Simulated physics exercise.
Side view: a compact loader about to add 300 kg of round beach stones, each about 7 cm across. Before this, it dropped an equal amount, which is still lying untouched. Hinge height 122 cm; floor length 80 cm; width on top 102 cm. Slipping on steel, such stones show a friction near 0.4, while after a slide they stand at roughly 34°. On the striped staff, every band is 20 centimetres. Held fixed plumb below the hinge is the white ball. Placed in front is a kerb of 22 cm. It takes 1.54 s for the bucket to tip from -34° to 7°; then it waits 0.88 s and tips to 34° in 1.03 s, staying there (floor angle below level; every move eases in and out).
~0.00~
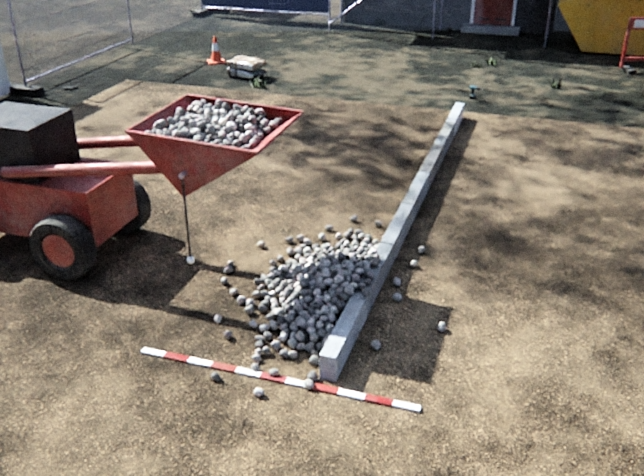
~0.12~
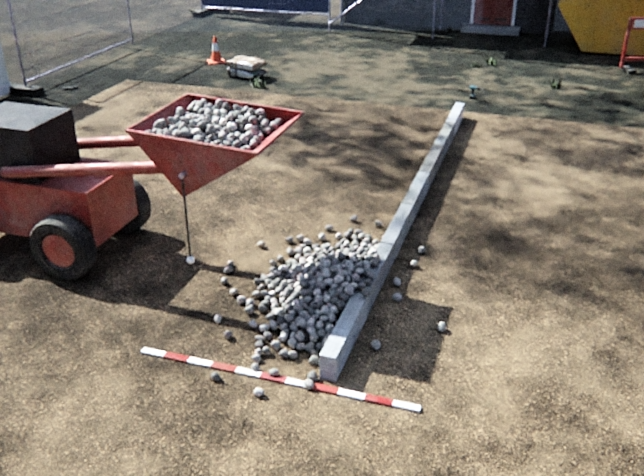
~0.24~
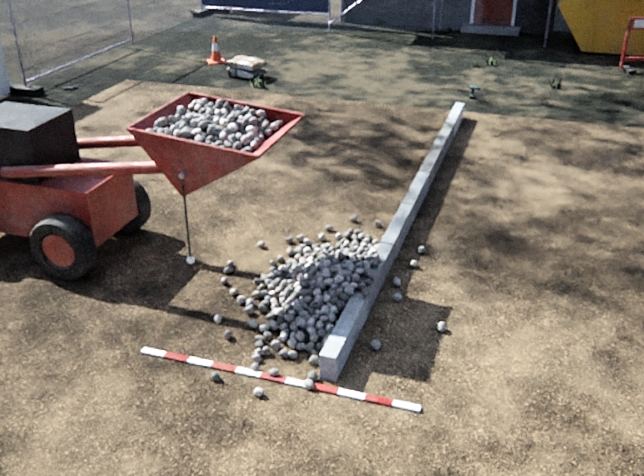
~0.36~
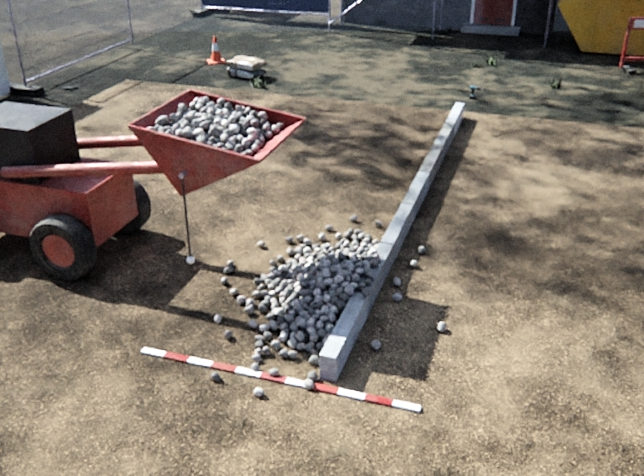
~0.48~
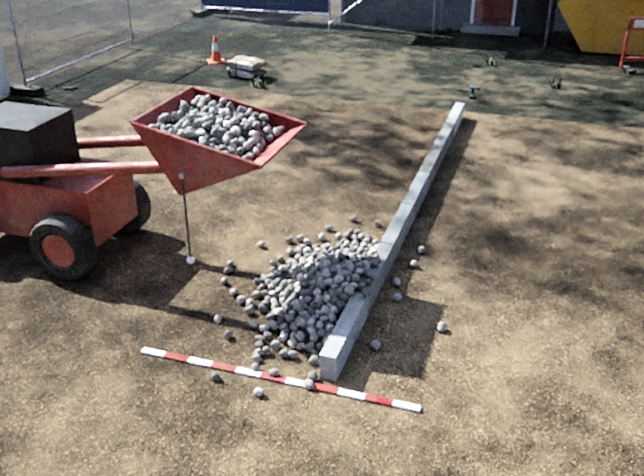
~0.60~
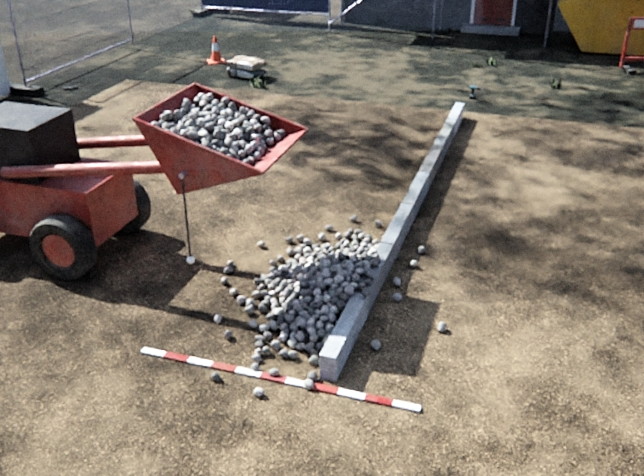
A red loader's bucket, full of round grey stones, slowly tilted a little downward to the right, its stones shifting slightly, while the pile against the long kerb below lay still.
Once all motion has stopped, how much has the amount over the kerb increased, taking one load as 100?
It has increased by some 0 per cent.
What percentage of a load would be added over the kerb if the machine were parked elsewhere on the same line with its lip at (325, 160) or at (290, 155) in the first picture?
The first position would add some 60 per cent, the second some 10.
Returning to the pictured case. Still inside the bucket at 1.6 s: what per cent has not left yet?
Still inside: Some 95 %.
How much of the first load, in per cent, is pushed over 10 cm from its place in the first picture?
About 10 per cent.
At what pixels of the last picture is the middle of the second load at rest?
Their centre rests close to (302, 272).
After 1.2 s the floor is at 1°; in per cent of one load, 100 in the bucket, 99 on this side of the kerb, 1 over the kerb; the foremost stones are at (399, 290).
After 1.6 s the floor is at 7°; in per cent of one load, 96 in the bucket, 103 on this side of the kerb, 1 over the kerb; the foremost stones are at (399, 290).
After 3.9 s the floor is at 34°; in per cent of one load, 0 in the bucket, 199 on this side of the kerb, 1 over the kerb; the foremost stones are at (399, 290).
After 6.4 s the floor is at 34°; in per cent of one load, 0 in the bucket, 199 on this side of the kerb, 1 over the kerb; the foremost stones are at (399, 290). Net gain over the kerb, 0.
